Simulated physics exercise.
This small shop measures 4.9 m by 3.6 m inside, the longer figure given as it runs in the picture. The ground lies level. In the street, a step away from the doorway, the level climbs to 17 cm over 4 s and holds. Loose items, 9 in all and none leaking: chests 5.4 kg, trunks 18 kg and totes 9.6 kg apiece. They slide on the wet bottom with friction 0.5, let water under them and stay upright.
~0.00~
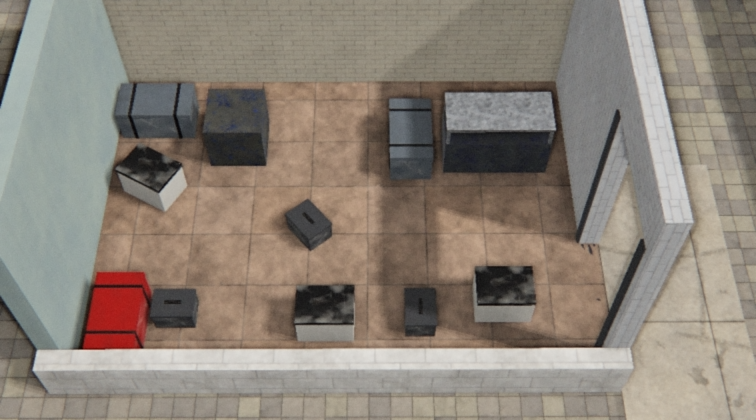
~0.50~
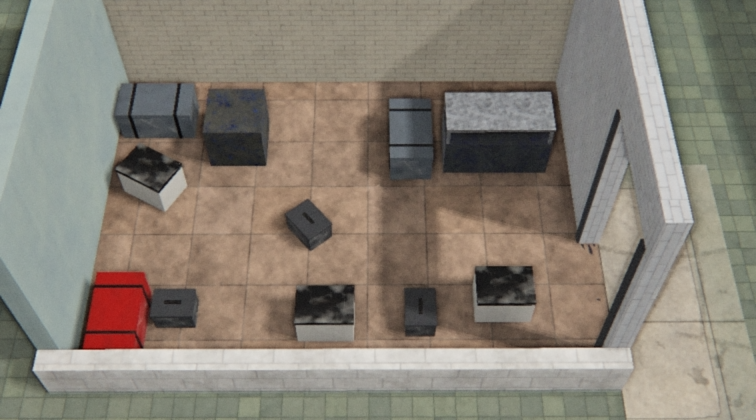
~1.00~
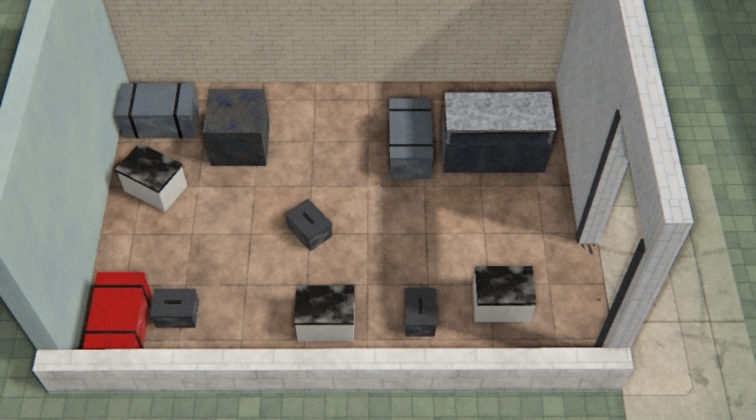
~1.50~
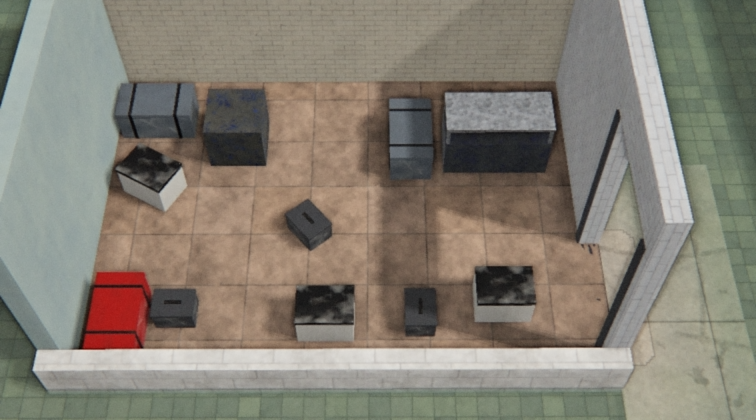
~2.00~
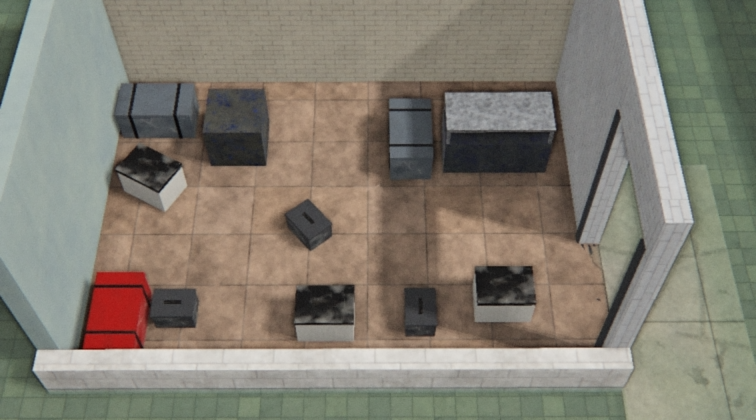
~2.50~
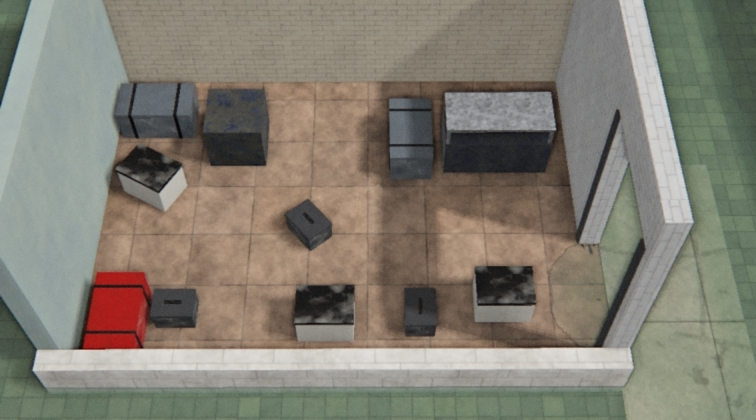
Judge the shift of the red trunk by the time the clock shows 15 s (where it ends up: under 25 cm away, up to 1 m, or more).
Red trunk ends far away.
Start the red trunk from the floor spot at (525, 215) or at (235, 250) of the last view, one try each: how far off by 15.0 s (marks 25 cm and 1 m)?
In that order: It stays put; it travels far.
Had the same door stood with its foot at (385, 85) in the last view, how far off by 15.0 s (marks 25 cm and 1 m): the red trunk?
Then the red trunk travels far.
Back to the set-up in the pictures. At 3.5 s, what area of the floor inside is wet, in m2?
Roughly 1.5 m2.
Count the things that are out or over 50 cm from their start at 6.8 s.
3 of them.
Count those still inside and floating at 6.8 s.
At that moment 2.
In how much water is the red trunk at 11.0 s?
About 8 cm.
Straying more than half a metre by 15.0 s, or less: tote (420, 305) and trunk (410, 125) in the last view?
In turn: More, short of it.
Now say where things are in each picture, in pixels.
In the first picture, the red trunk at (114, 309), on the bottom; water covers 0.0 m2; 0 of 9 have shifted.
In the second picture, the red trunk at (114, 309) rests on the ground; water covers 0.0 m2; 0 of 9 have shifted.
In the third picture, the red trunk at (114, 309) rests on the ground; 0.0 m2 under water; 0 of 9 have shifted.
In the fourth picture, the red trunk at (114, 309), on the bottom; 0.0 m2 under water; 0 of 9 have shifted.
In the fifth picture, the red trunk at (114, 309) rests on the ground; water covers 0.0 m2; 0 of 9 have shifted.
In the sixth picture, the red trunk at (114, 309), on the bottom; water covers 0.3 m2; 0 of 9 have shifted.
After 3.5 s the red trunk is near (114, 309), 0.0 m from its start, aground; 0 afloat.
After 6.8 s the red trunk is near (110, 308), 0.0 m from its start, aground; 2 afloat.
After 11.0 s the red trunk is near (143, 212), 1.1 m from its start, afloat; 7 afloat.
After 15.0 s the red trunk is near (265, 176), 2.0 m from its start, afloat; 9 afloat.
